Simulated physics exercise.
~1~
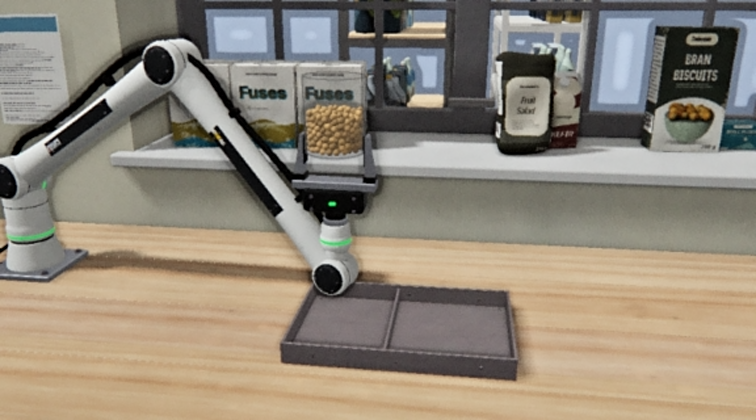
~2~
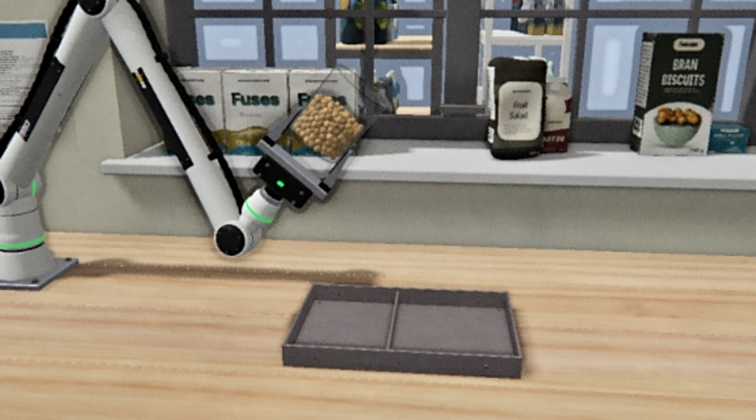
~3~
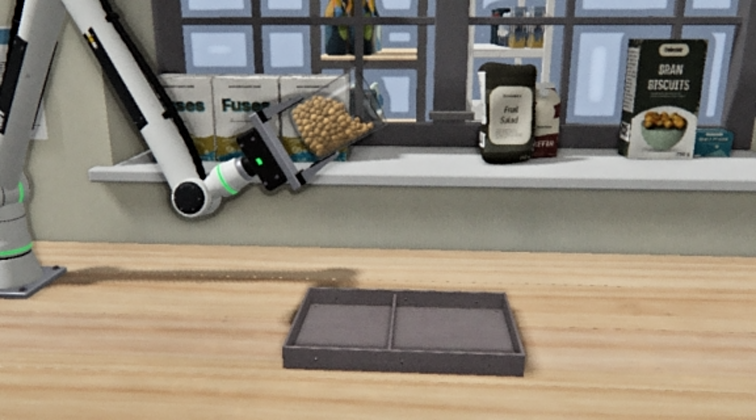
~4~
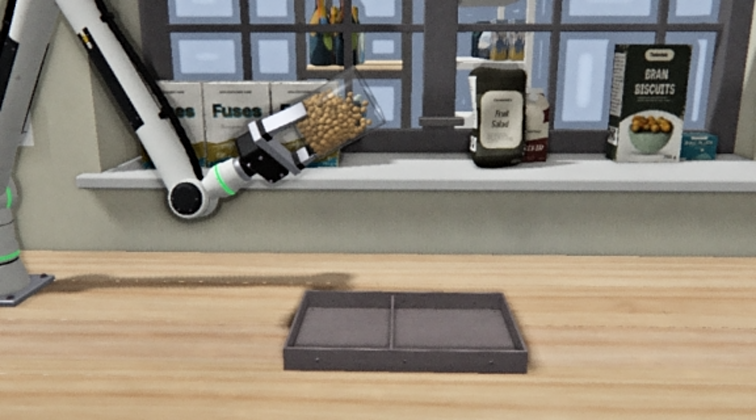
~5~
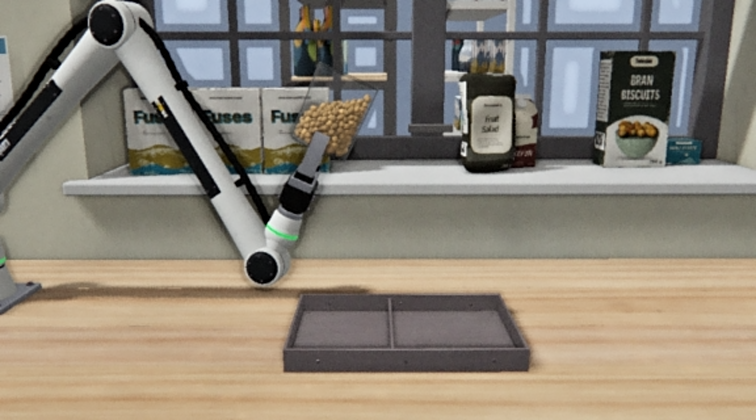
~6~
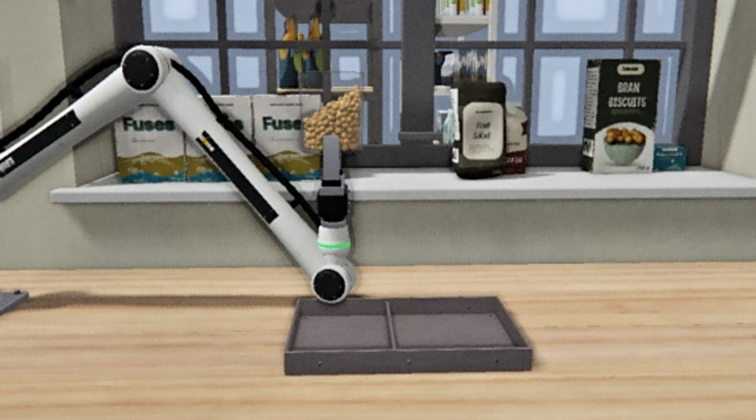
On a wooden counter by a window, a white robot arm holding a clear cup of chickpeas swung left and tipped it far over to the right, then moved back and stood it upright above the empty divided tray, with the chickpeas still inside.
